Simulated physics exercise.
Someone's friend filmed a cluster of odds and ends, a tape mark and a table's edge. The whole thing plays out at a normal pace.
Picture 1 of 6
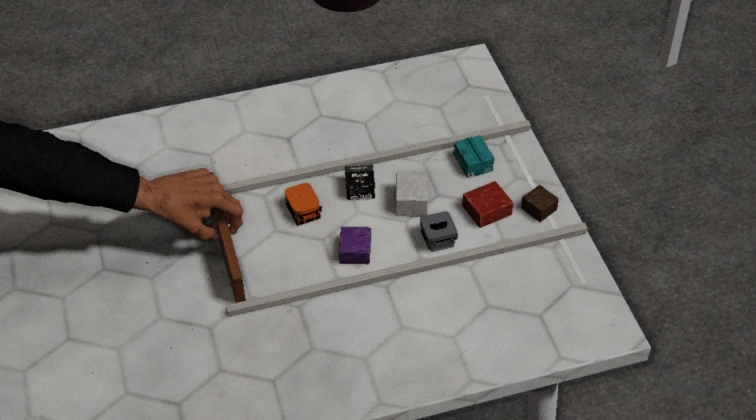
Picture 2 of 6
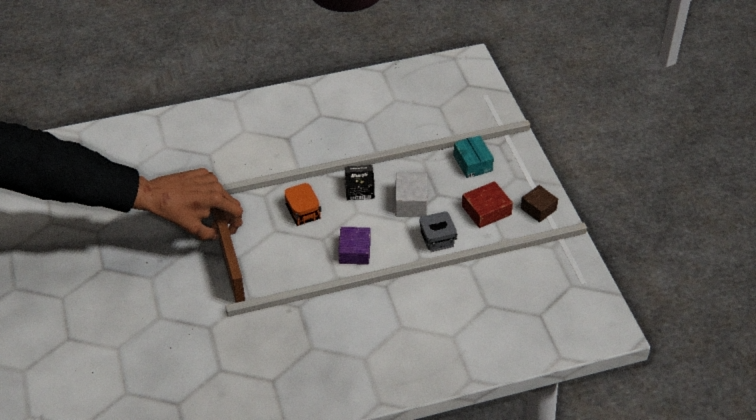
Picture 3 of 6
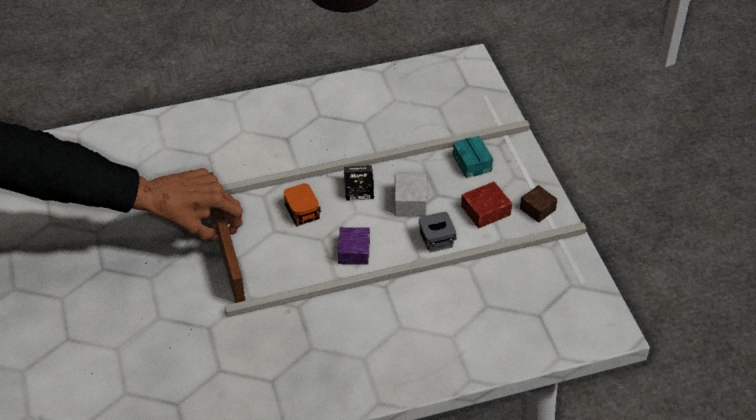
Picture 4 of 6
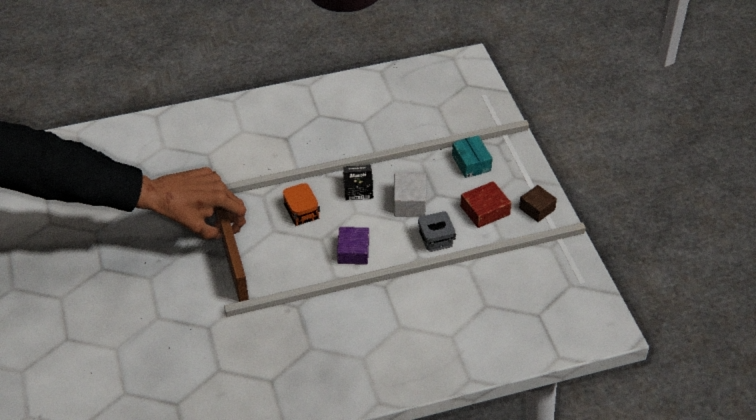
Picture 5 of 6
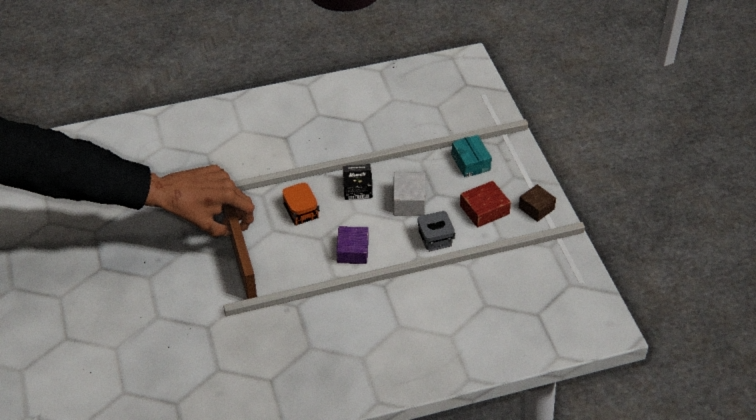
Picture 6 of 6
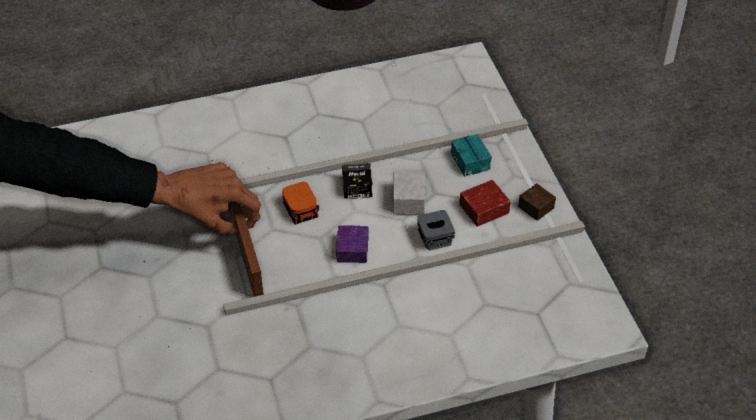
On a white hexagon-patterned tabletop, a hand holding a brown board slides it slightly right between two rails, toward scattered colourful blocks.
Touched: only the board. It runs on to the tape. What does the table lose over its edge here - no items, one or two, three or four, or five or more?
It loses five or more items.
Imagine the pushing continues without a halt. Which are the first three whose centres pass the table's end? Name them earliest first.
Order noted: Brown block, then turquoise box, then red block.
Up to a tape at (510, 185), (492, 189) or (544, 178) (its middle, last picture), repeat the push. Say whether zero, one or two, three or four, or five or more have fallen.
In order, the falls would come to 3 or 4; either one or two; five or more.
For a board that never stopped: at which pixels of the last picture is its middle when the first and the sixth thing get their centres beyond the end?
The first one at (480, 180), the next at (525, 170).
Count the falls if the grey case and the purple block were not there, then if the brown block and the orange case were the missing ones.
3 in the first try, 3 in the second.
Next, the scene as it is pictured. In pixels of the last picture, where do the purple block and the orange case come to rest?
Going in order: First (555, 196), then (527, 147).
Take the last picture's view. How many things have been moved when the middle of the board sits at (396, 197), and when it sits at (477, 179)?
The count is 5 at the first point and 8 at the second.
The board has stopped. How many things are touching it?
2.
A little later, none off yet; brown block at rest near (537, 202); turquoise box at rest near (471, 155); red block at rest near (485, 203).
Next, none off yet; brown block at rest near (537, 202); turquoise box at rest near (471, 155); red block moving near (488, 202).
Later still, none off yet; brown block shifted about its own width near (567, 200); turquoise box shifted well along near (530, 144); red block shifted about its own width near (541, 186).
When it is over, the number that fall off is five or more; down, black box, white block, grey case, red block, turquoise box and brown block.
